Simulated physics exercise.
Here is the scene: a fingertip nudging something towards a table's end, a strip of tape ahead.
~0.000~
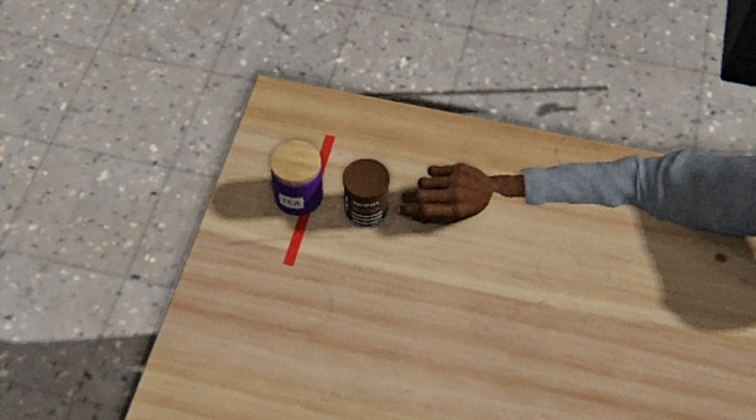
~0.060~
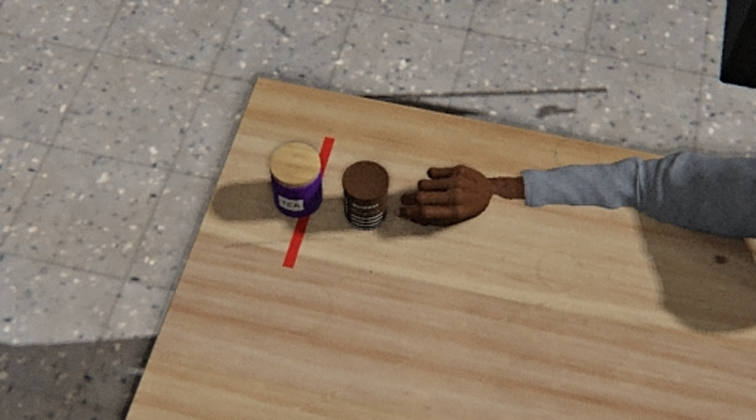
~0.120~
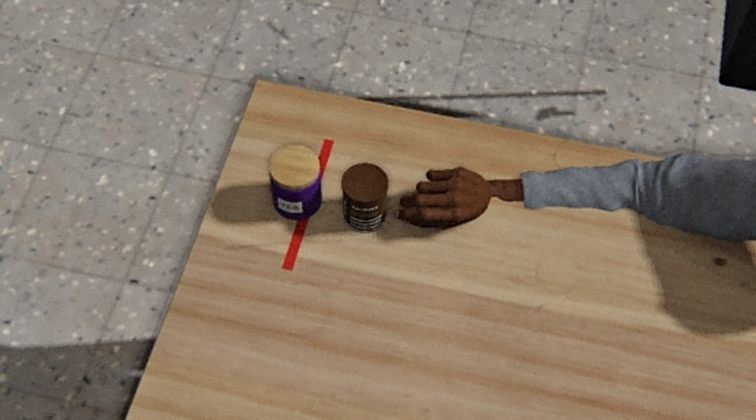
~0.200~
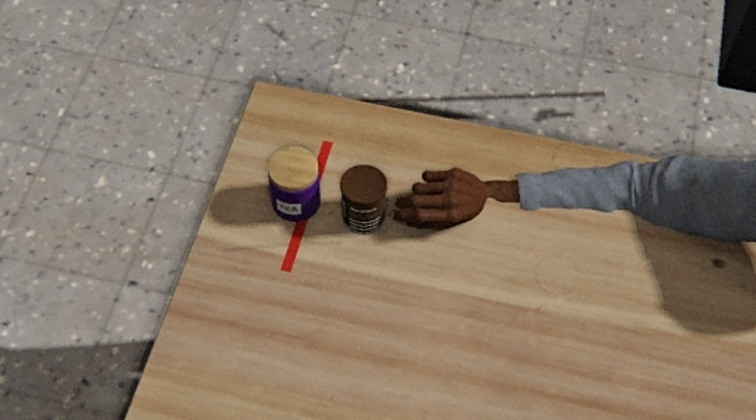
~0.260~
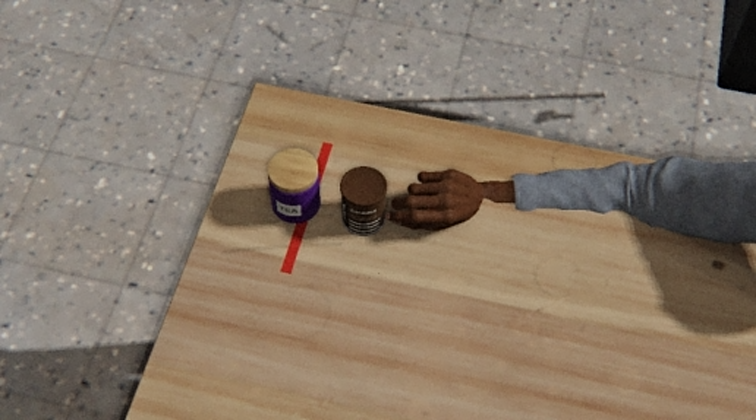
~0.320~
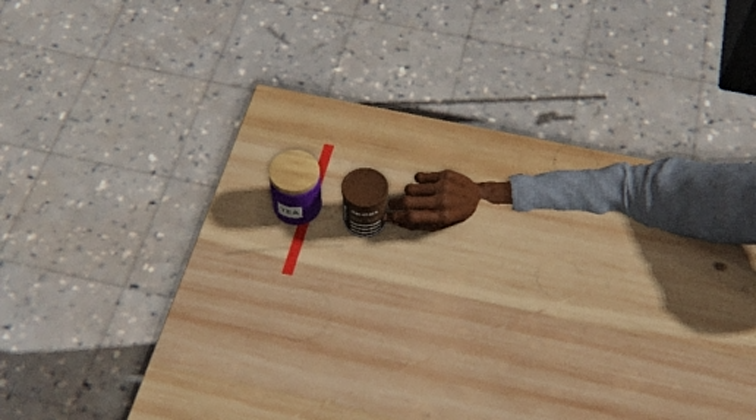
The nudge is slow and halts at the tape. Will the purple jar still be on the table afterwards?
Yes, it is still there.
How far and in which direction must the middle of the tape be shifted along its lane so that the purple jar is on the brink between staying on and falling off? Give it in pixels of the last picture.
Shift needed: About 20 pixels, direction left.
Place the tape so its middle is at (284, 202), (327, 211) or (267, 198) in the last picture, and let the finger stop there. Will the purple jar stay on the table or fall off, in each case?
The purple jar comes down; stays up; goes over the edge.
After 0.92 s, purple jar displaced a little near (277, 184).
After 1.26 s, purple jar displaced about its own width near (252, 179).
In the end (2.1 s), the purple jar is still on the table, near (234, 175).
